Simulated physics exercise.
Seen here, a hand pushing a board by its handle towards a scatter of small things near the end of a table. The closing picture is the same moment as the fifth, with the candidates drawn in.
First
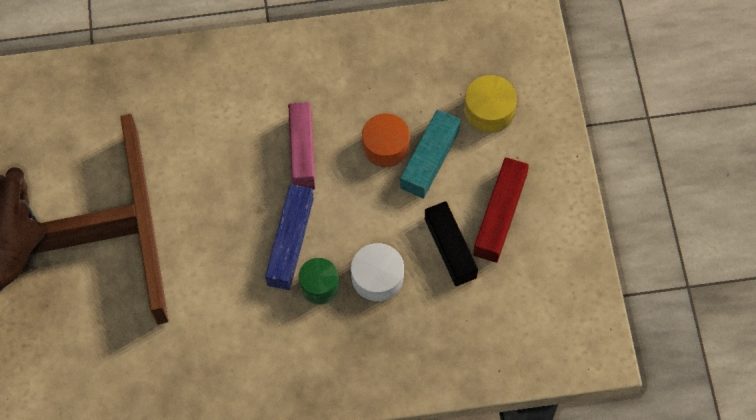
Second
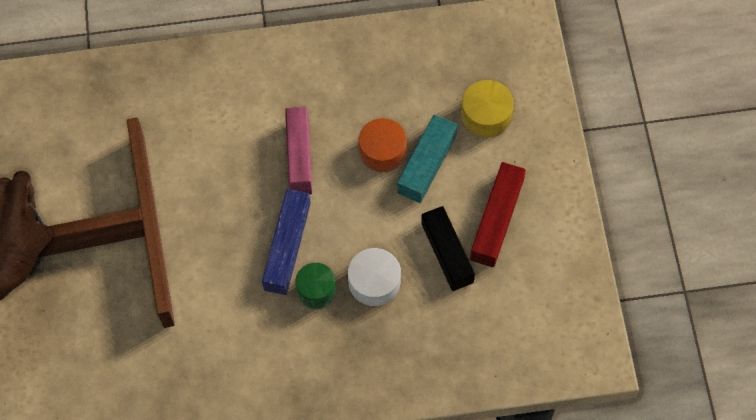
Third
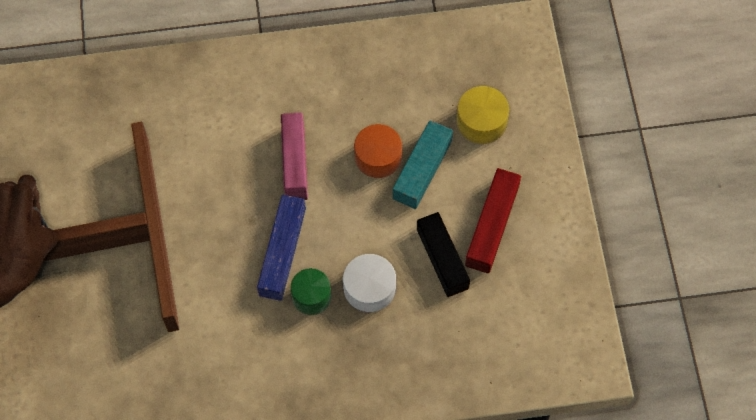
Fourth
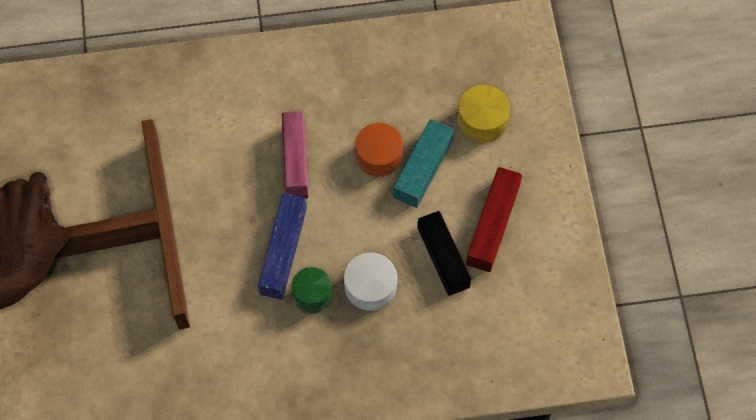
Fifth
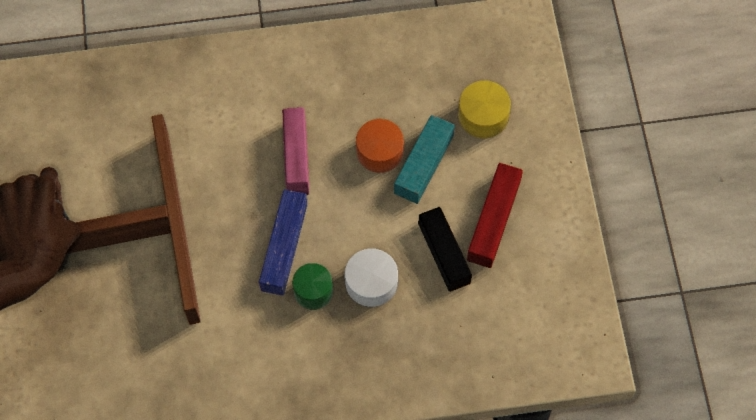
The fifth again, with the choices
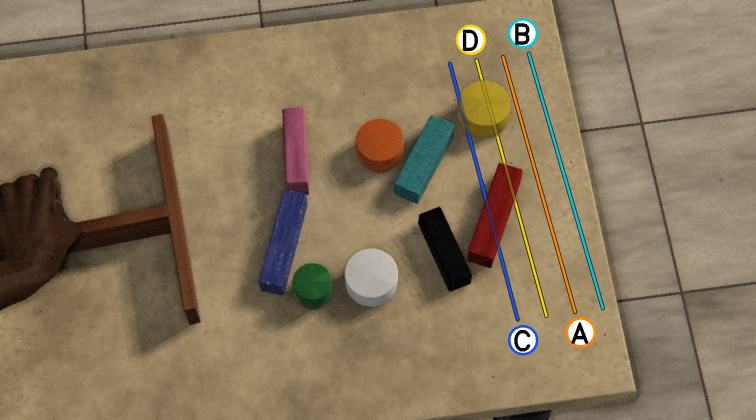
A hand at the left grips the handle of a brown board and pushes it slowly rightward across a mottled tan table, seen from above with grey floor tiles beyond. Ahead of it, untouched, lie pink, blue, teal, black and red bars among orange, yellow, green and white round pieces. The board closes part of the gap while the view drifts slightly, and the pieces stay put on the table.
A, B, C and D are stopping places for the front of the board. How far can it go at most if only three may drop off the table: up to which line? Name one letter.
The farthest such stop is A.
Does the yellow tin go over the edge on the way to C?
By then, no.
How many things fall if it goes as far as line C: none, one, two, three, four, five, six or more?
In all, none.
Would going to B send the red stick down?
Yes.
On the marked copy, A at (538, 179); B at (564, 176); C at (482, 186); D at (510, 183).
Taking A. A third of the way, board (303, 192); green tin (350, 296); white tin (392, 278).
Two thirds of the way, board (434, 176); red stick (531, 204); yellow tin (505, 96).
When it is over, board (536, 162); red stick over the edge; turquoise bar over the edge; two fallen.
As for the rest, B drops five; C is within the limit but short; D is within the limit but short.
